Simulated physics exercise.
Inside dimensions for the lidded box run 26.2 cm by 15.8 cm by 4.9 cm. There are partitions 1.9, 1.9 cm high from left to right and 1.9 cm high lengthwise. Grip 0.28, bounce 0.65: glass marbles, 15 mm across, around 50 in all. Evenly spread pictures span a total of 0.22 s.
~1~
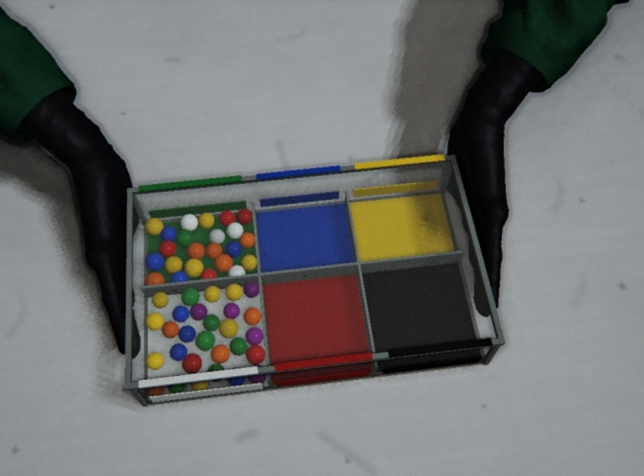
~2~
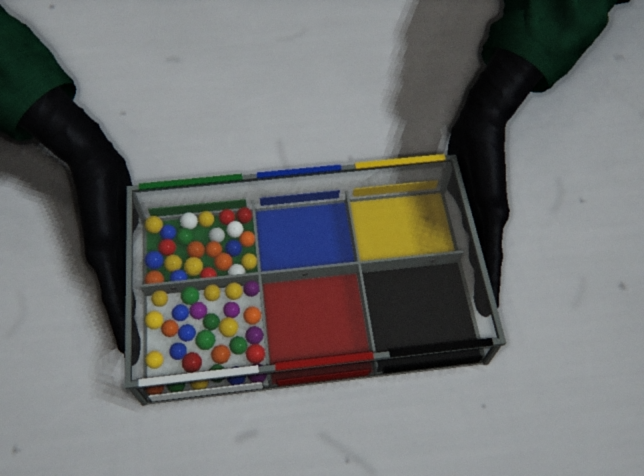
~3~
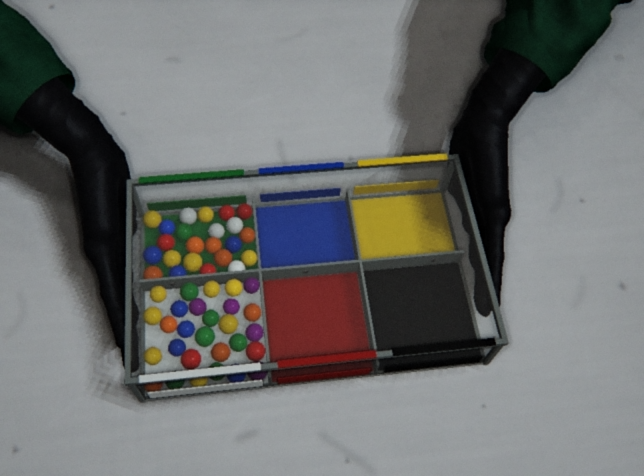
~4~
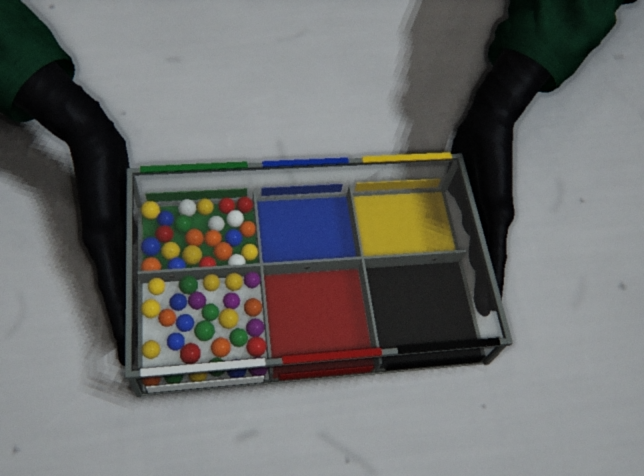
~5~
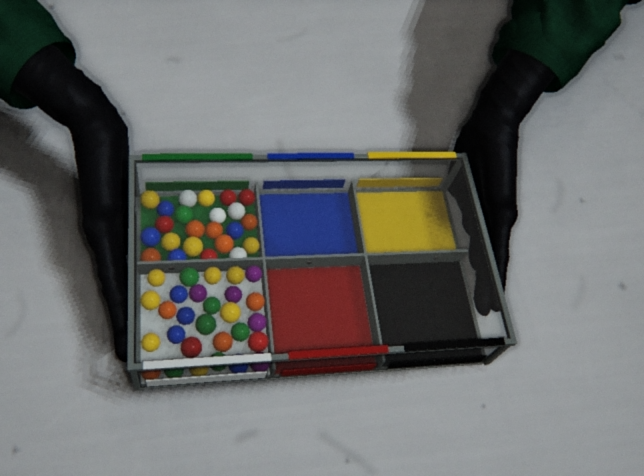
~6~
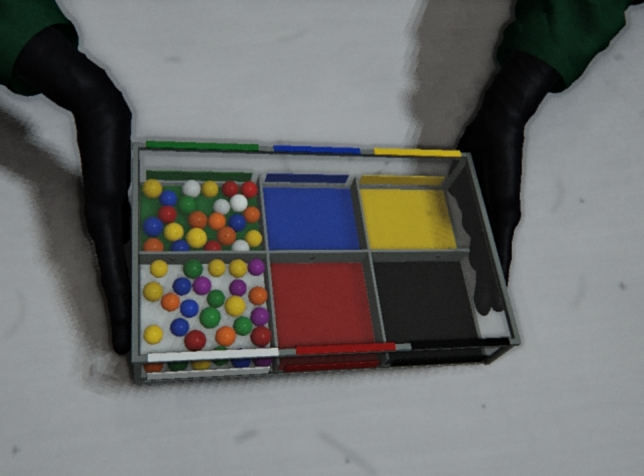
A clear box of colored marbles, divided into six colored sections, was held by two black-gloved hands and slowly tilted a little, its right front corner lowest, while the marbles stayed in the green and white sections.
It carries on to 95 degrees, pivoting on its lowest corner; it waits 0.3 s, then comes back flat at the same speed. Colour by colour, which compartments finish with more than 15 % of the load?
Red compartment: No, blue compartment: No, green compartment: No, yellow compartment: Yes, white compartment: No, black compartment: Yes.
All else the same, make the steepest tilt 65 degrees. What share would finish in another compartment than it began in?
It would come to about 0 per cent.
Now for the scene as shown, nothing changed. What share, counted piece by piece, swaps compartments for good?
Roughly 100 %.
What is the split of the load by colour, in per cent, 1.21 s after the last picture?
In per cent: Red 20; blue 10; green 10; yellow 20; white 15; black 25.
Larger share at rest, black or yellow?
Black.
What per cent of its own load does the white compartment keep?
I'd put it at roughly 0 per cent.
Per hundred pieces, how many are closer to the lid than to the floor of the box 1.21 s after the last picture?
About 70 %.
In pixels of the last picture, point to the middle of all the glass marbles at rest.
After settling, the middle sits near (430, 299).
Then, 1.21 s after the last picture, tilt 95 degrees; red 20 %, blue 10 %, green 10 %, yellow 20 %, white 15 %, black 25 %.
Then, 2.01 s after the last picture, tilt 49 degrees; yellow 20 %, black 75 %.
Then, 2.83 s after the last picture, tilt 0 degrees; yellow 20 %, black 75 %.
In the end, red 0 %, blue 0 %, green 0 %, yellow 20 %, white 0 %, black 75 %.
